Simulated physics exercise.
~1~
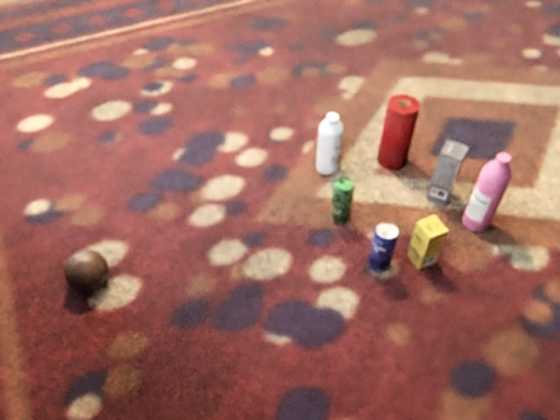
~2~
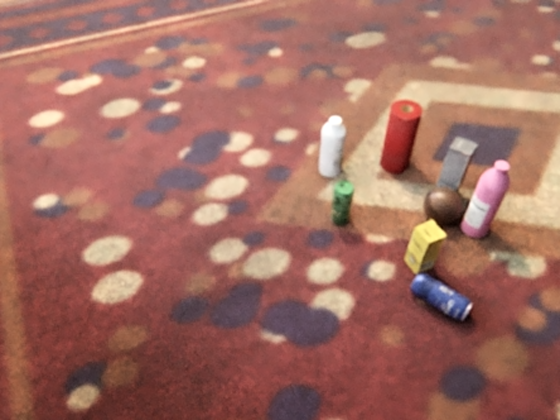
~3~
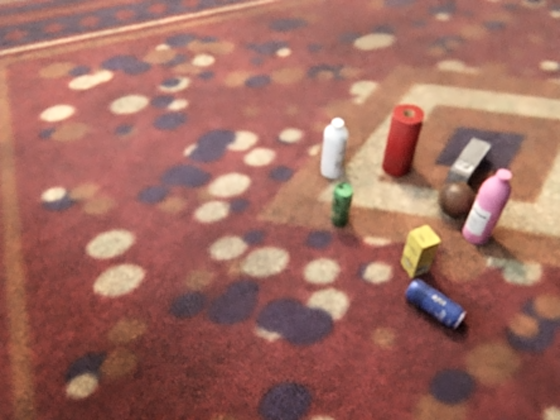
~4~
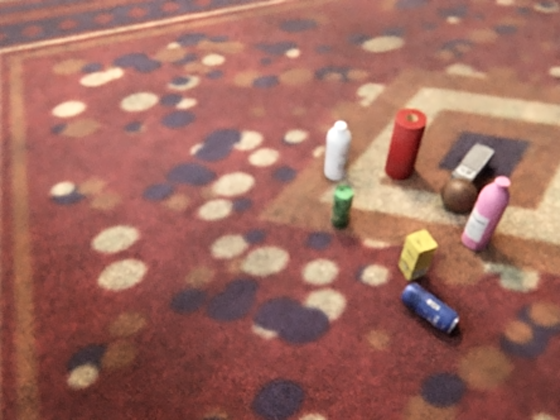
At first, a brown ball sits at the left of a patterned carpet, while seven upright items stand grouped at the right, among them a white bottle, a red roll and a pink bottle. The ball then crosses to the right and ends up among them, near the pink bottle. By then the blue can is lying on its side, slightly forward of the yellow carton. Next the grey carton, behind the ball, topples over as well. In the end the ball rests beside the fallen grey carton, and the other five items are still standing.
